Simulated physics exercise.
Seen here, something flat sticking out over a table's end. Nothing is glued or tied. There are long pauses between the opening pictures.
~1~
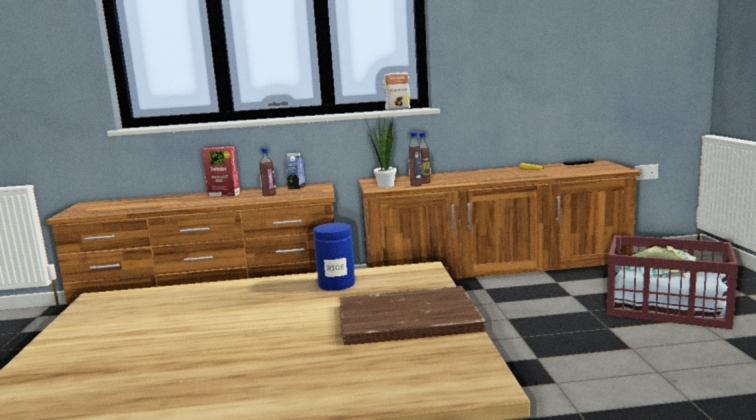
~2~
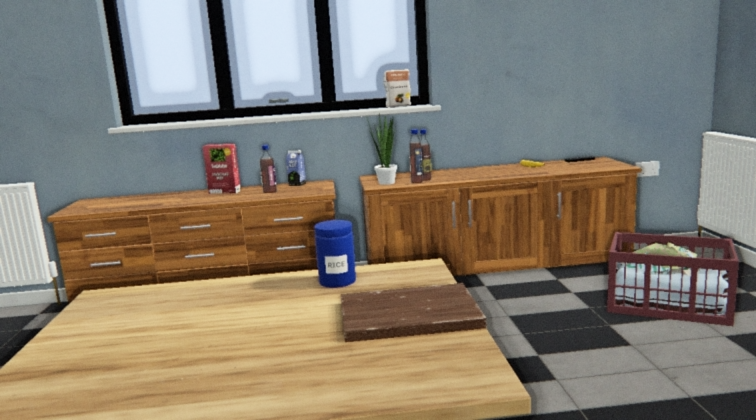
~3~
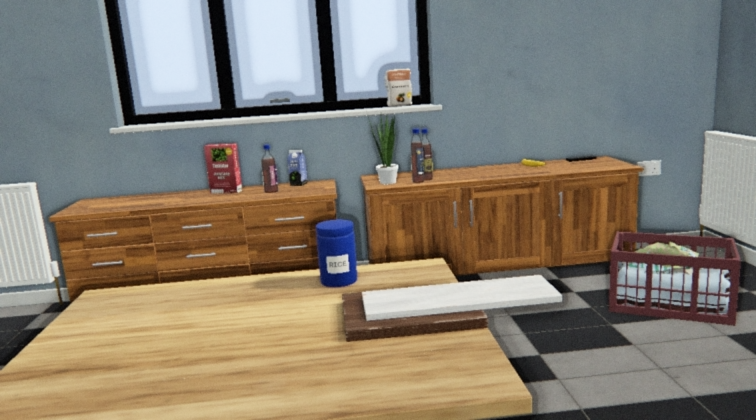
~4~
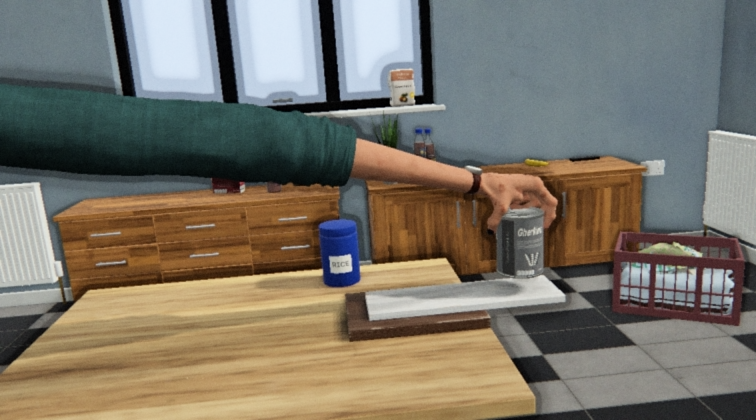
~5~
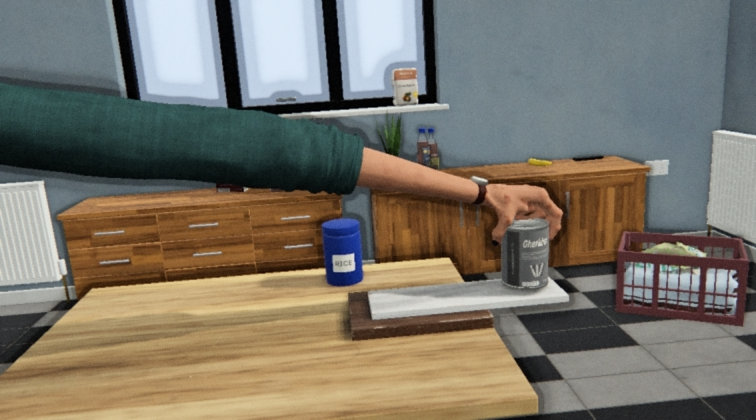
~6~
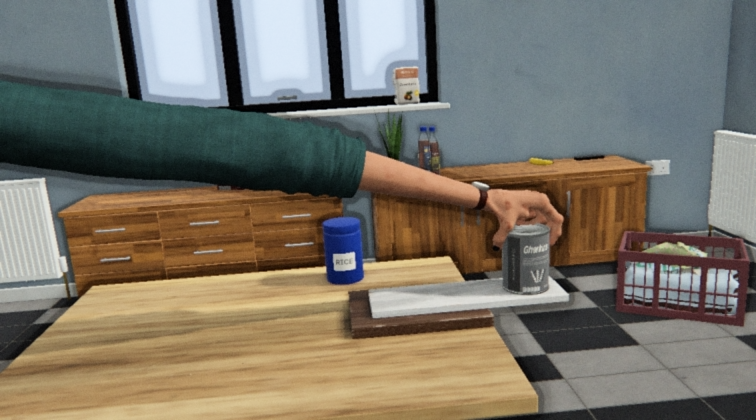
A hand lowers a grey tin onto a white board that appears atop a brown slab.
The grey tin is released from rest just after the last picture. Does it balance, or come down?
In the end the board goes over.
Then, 0.50 s past the last view, white board and grey tin now down on the floor or falling.
Then, 0.70 s past the last view, things are still on the move.
Finally, down on the floor or falling, white board and grey tin; the other 2 still in place. The board comes down.
